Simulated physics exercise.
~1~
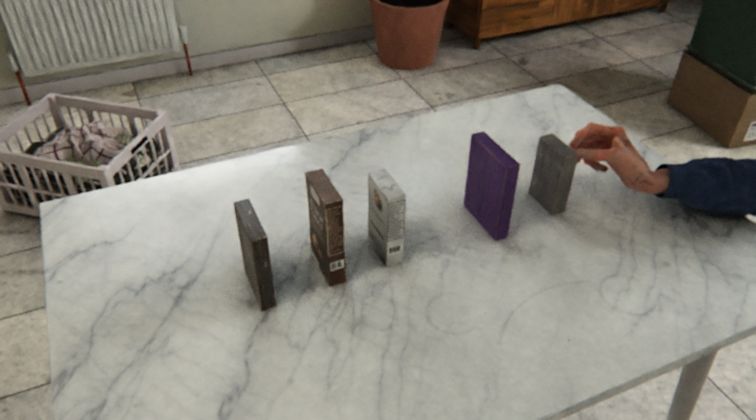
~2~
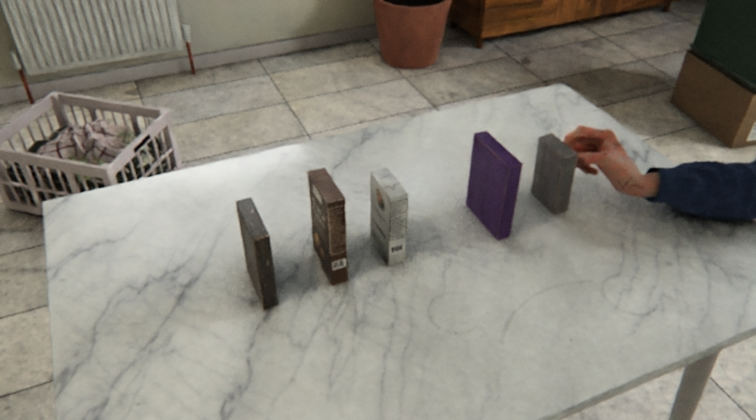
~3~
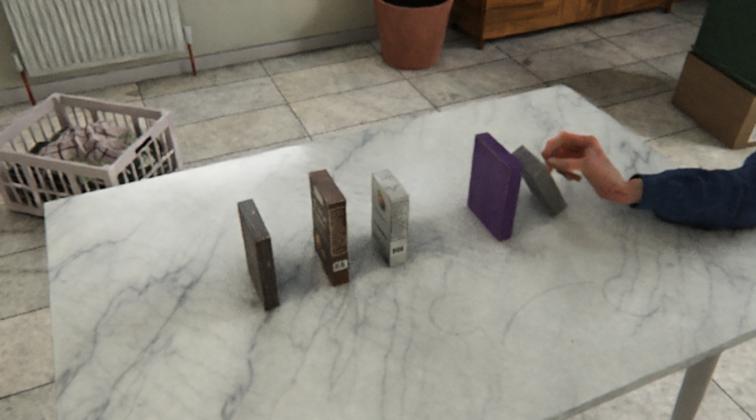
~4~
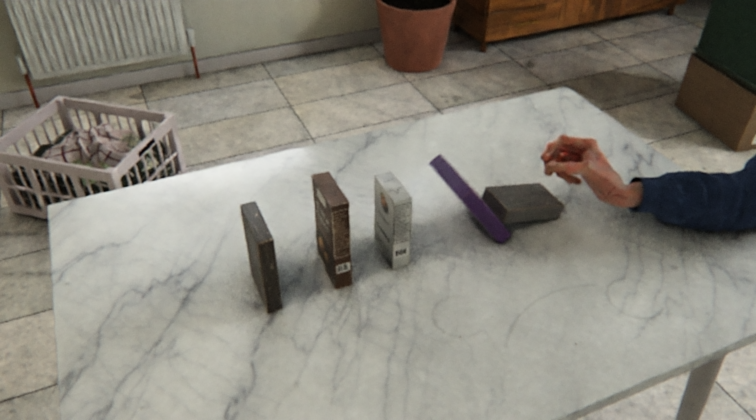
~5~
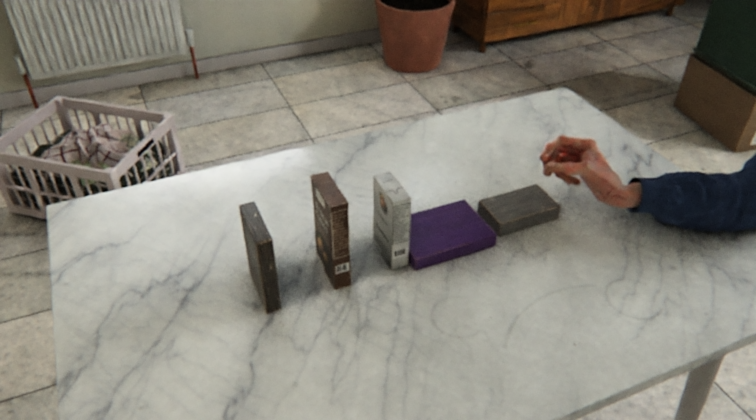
In this clip, a hand tips the grey block at the right end of a spaced row on a marble table, and it topples left into the purple board, which falls flat beside the white packet, while the white packet, brown packet and black board stay standing.
